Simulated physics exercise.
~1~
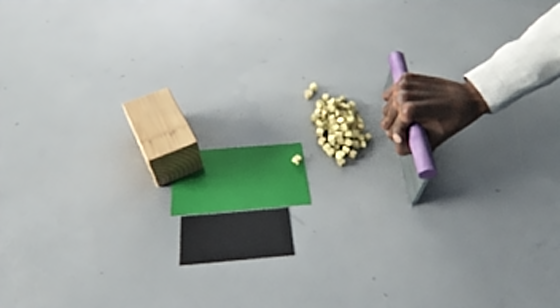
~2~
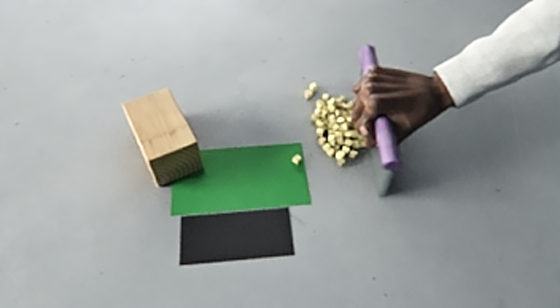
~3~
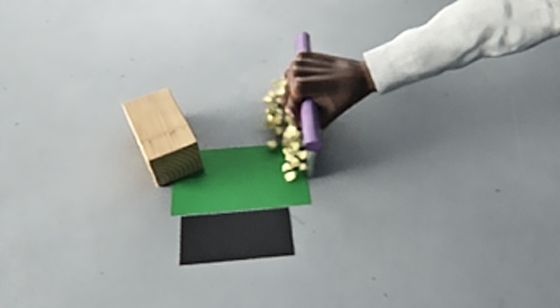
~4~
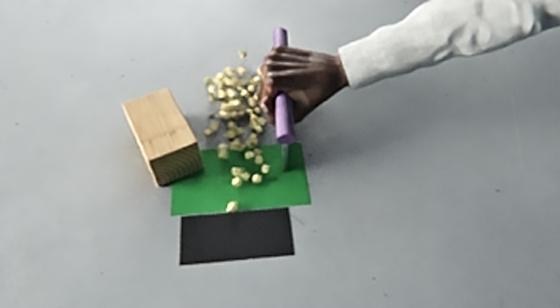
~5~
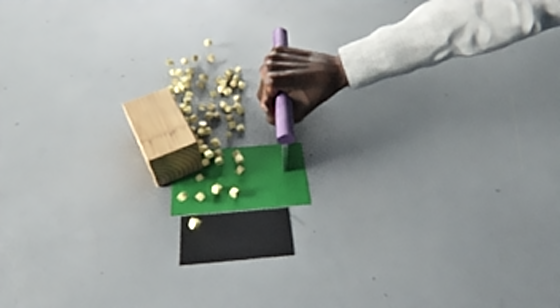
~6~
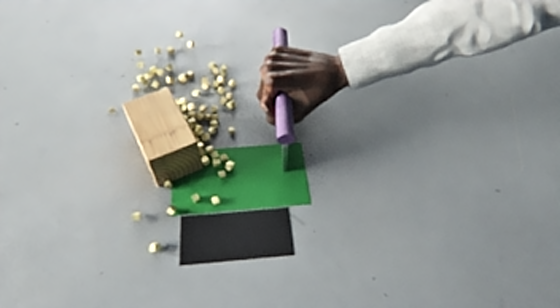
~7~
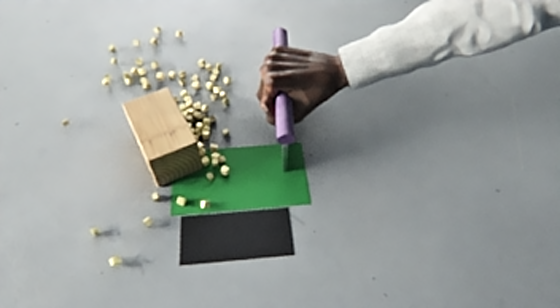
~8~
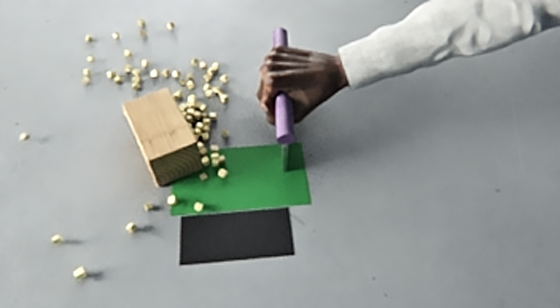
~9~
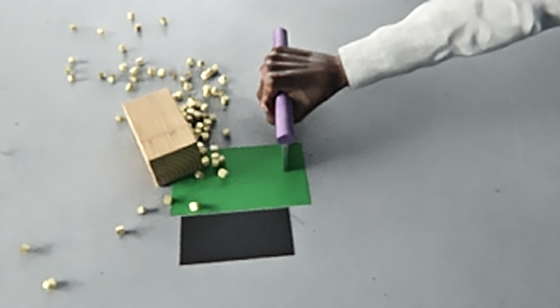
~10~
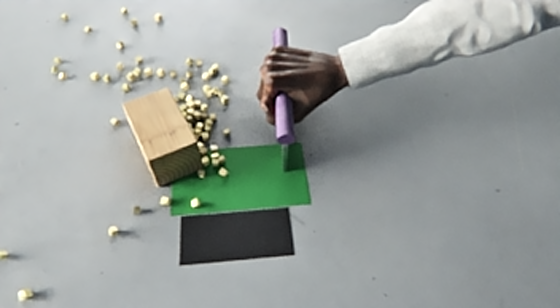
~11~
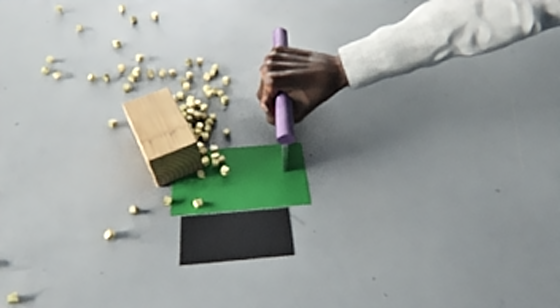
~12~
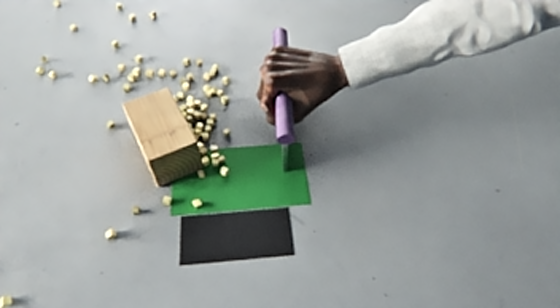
A hand sweeps pale cubes left with a purple-handled scraper, scattering them around a wooden block.
